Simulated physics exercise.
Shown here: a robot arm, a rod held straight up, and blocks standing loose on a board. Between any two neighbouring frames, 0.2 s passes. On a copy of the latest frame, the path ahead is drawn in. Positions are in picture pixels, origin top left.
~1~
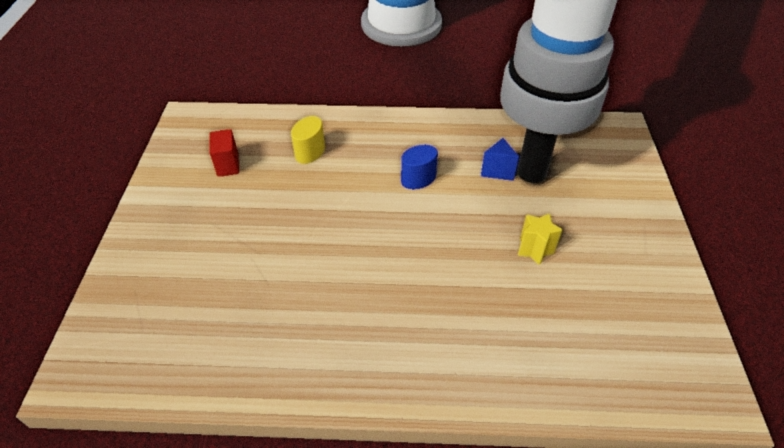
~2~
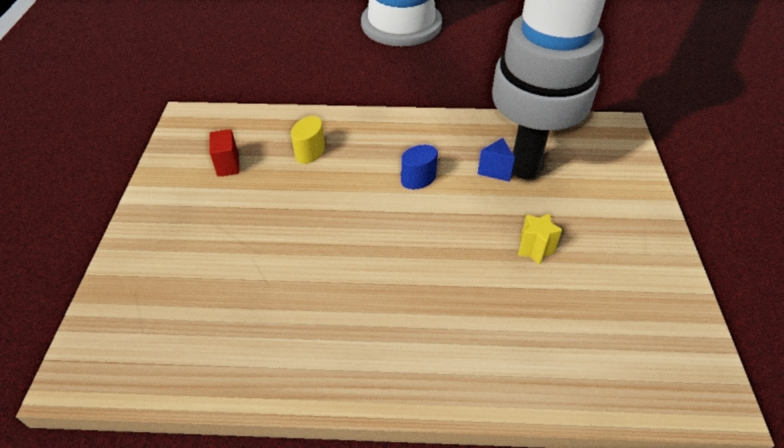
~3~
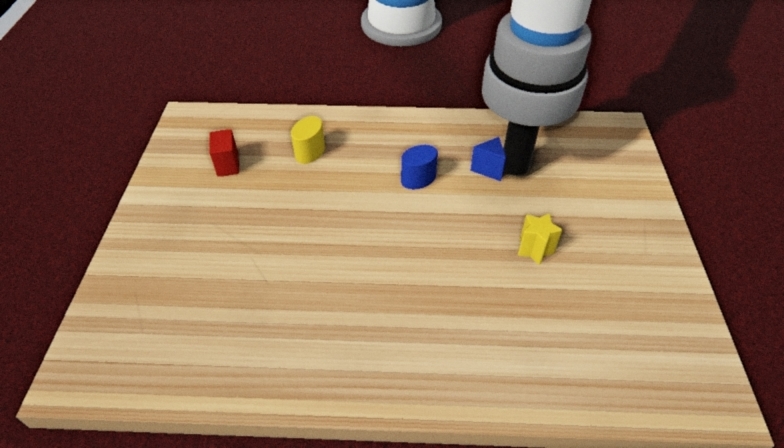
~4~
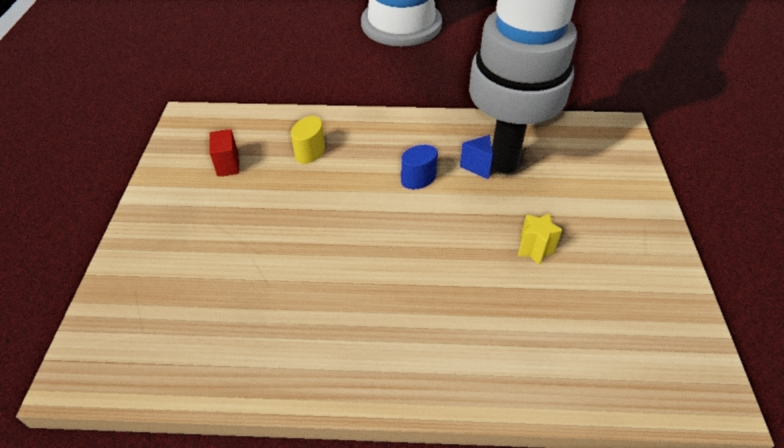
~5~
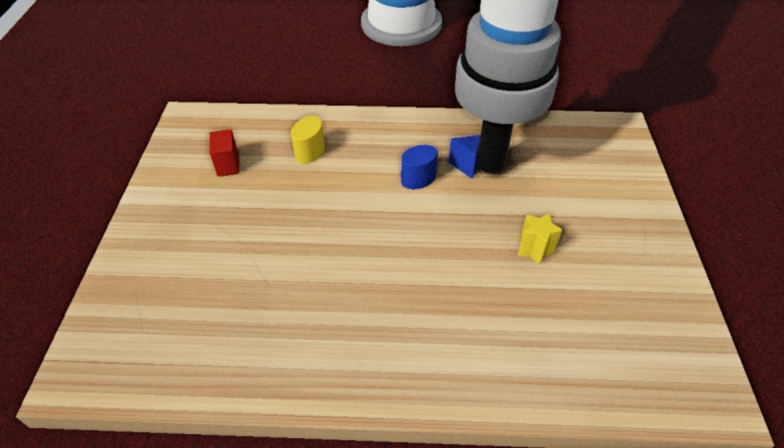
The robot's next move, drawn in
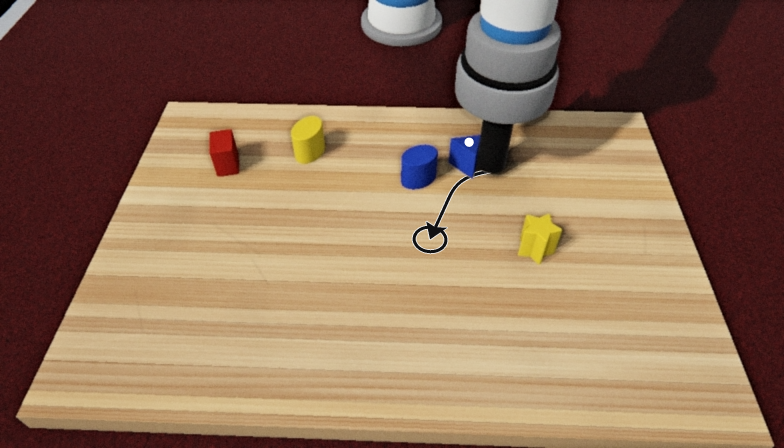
A robot arm holding a black rod upright works at the far right of a pale striped wooden board on a dark red surface, seen from above at an angle by a still camera. A red block, a yellow block and a blue elliptical one sit left of a blue three-sided block, with a yellow star nearer. The rod slides left, pushing the three-sided block a short way toward the blue elliptical one.
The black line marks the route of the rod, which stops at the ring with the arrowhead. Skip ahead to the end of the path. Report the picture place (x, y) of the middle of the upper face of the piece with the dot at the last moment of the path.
Around pixel (449, 143).
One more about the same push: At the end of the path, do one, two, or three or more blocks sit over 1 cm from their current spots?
The push will move one block.
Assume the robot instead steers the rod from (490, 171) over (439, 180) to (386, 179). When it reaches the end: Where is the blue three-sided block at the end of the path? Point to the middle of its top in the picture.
(433, 137)
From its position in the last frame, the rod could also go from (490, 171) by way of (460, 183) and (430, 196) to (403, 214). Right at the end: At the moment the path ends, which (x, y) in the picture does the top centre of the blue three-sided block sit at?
Roughly at (450, 143).
Path on the board, from (490, 171) by way of (458, 184) and (443, 210) to (430, 239); the dot is on the blue three-sided block.
What follows on the original path. One third of the way, rod at (459, 177); blue three-sided block at (449, 143), turned 35° clockwise.
Two thirds of the way, rod at (444, 204); blue three-sided block at (449, 143), turned 35° clockwise.
At the end, rod at (431, 232); blue elliptical block in place; blue three-sided block at (449, 143), turned 35° clockwise.
